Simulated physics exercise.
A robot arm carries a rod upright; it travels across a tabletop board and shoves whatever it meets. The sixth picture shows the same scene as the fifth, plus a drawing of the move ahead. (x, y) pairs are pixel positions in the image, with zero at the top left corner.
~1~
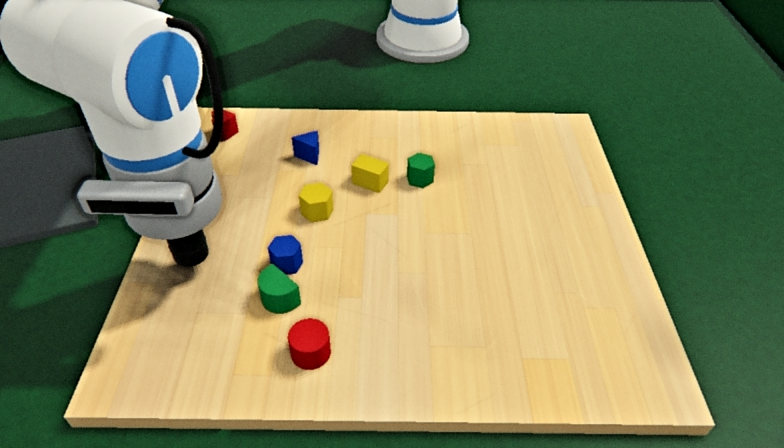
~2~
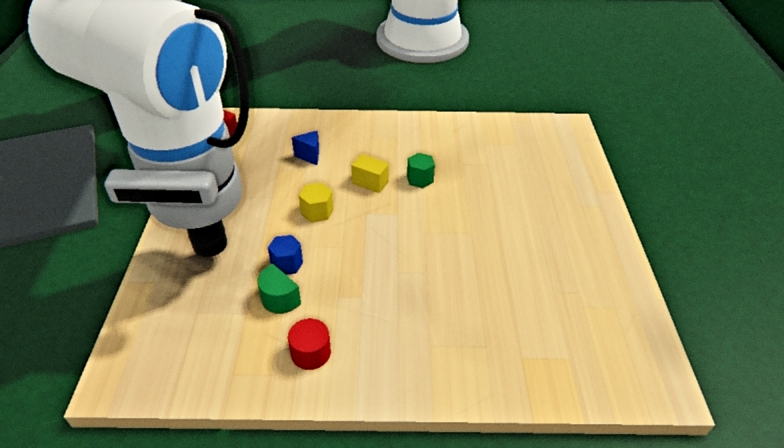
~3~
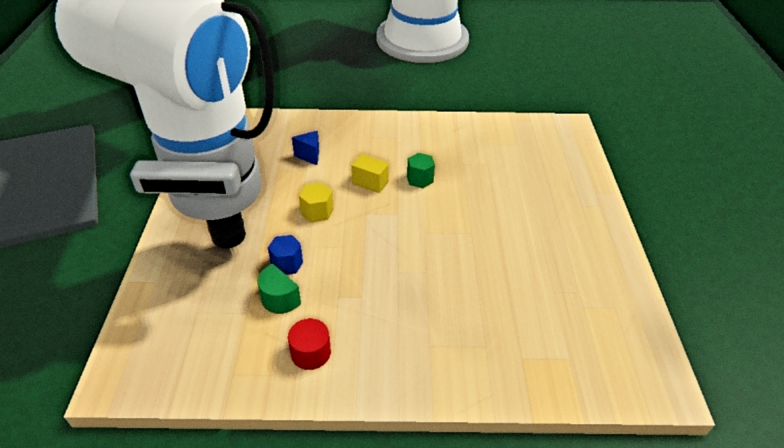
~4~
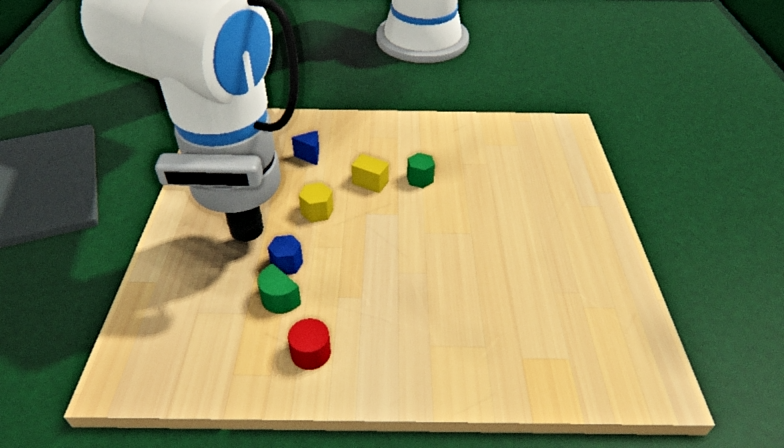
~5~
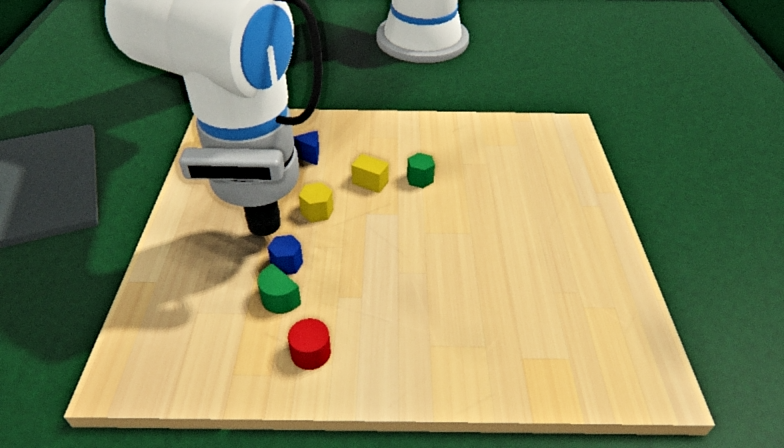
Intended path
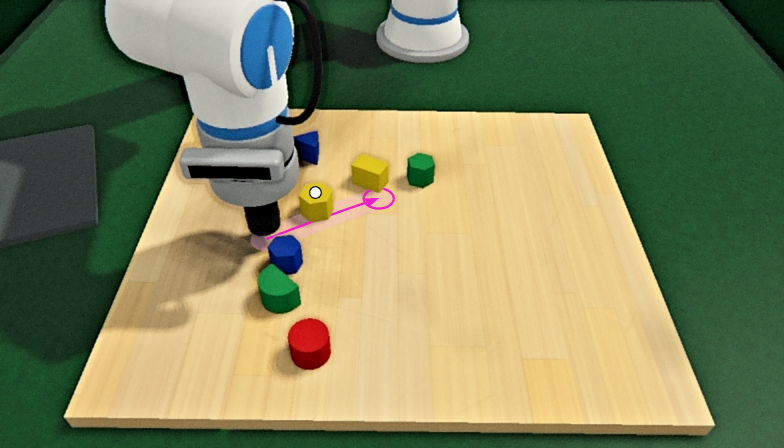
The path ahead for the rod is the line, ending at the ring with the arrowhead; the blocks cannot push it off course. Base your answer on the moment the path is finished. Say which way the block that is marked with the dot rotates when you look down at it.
Against the clock.
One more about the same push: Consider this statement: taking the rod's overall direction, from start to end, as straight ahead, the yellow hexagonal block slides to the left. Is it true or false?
That is true.
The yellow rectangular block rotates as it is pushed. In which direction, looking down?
With the clock.
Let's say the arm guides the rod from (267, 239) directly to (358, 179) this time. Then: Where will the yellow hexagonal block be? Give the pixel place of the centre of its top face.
By then it is at (386, 165).
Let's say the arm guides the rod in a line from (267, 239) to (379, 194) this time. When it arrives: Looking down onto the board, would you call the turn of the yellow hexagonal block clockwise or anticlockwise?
It makes a counterclockwise turn.
The drawn path runs in a line from (267, 239) to (379, 198); the dot is on the yellow hexagonal block.
What follows on the original path. One third of the way, rod (305, 211); yellow hexagonal block (323, 188).
Two thirds of the way, rod (343, 197); yellow hexagonal block (349, 171), turned 60° anticlockwise; yellow rectangular block (372, 162), turned 15° clockwise.
At the end, rod (379, 185); blue hexagonal block not moved; yellow hexagonal block (361, 163), turned 125° anticlockwise; yellow rectangular block (381, 153), turned 25° clockwise.
